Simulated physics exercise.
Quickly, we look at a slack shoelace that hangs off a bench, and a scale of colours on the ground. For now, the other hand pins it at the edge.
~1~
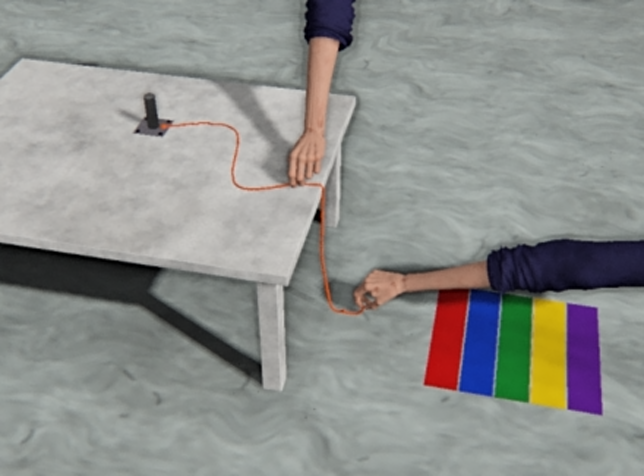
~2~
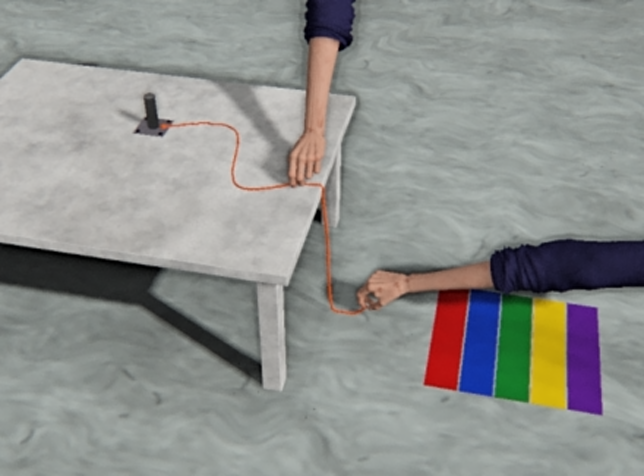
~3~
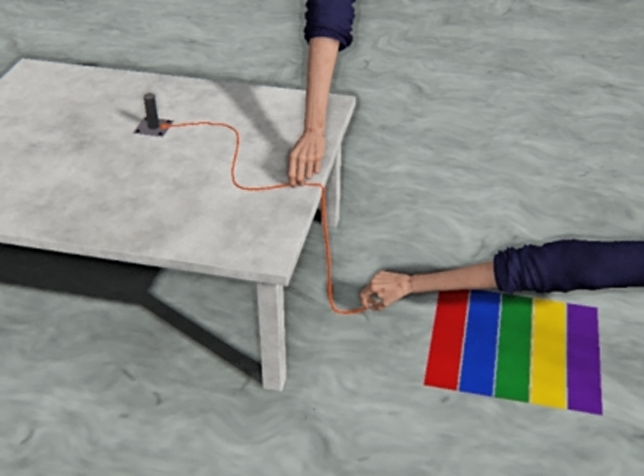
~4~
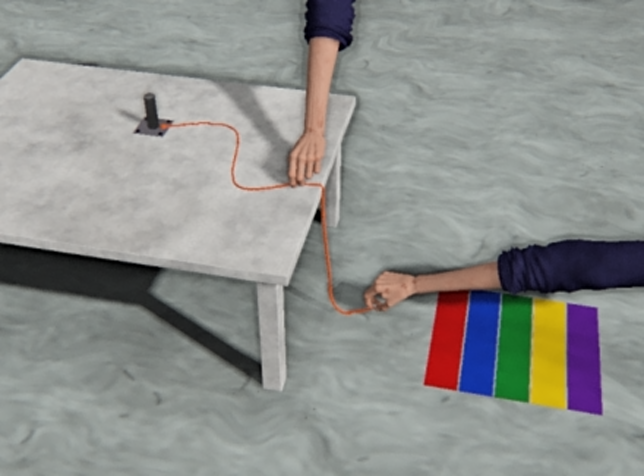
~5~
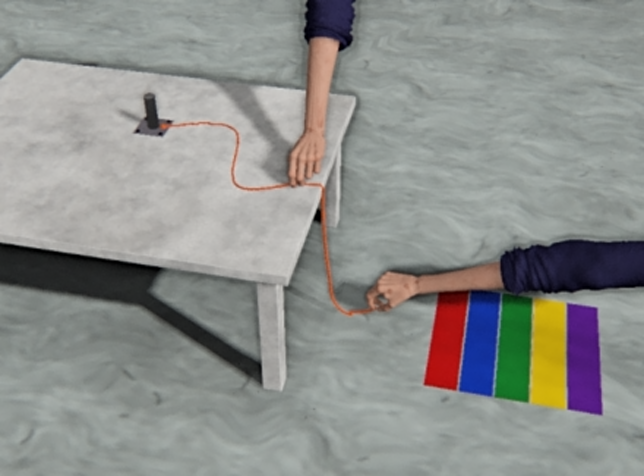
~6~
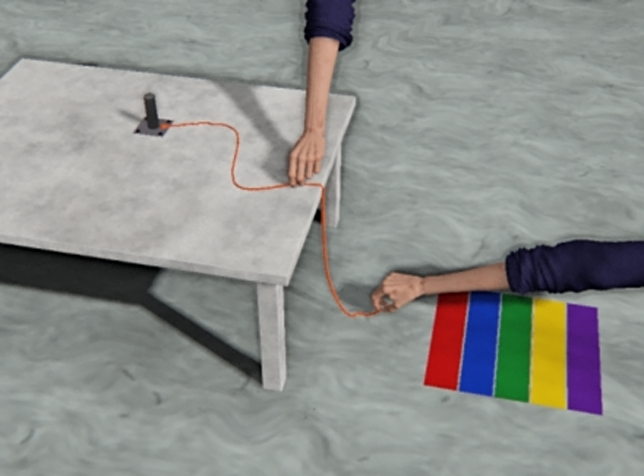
A hand in a dark sleeve, low at the right, draws the end of a slack orange shoelace very slightly to the right, away from a pale bench seen from above. Another hand pins the lace at the bench's edge, and its upper part curves still from a dark peg. Red, blue, green, yellow and purple stripes lie on the grey, swirled ground, and the view stays fixed.
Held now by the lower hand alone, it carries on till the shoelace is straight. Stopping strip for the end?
Yellow.
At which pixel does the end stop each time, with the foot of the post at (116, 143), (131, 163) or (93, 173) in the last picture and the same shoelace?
About (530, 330), then (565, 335), then (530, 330).
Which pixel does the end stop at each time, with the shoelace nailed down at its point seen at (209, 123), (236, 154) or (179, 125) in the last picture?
Expect roughly (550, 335) for the first, (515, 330) for the second and (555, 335) for the third.
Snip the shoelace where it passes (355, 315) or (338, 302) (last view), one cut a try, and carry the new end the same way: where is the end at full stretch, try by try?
Taking the tries in order, the answers are (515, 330) and (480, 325).
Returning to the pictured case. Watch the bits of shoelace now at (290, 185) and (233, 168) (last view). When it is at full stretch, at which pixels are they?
In that view they reach (366, 200) and (292, 162).
Early on, end near (482, 324); over blue.
Midway, end near (530, 332); over green.
At the end of the slack, end near (559, 336); over yellow. It halts on the yellow strip.
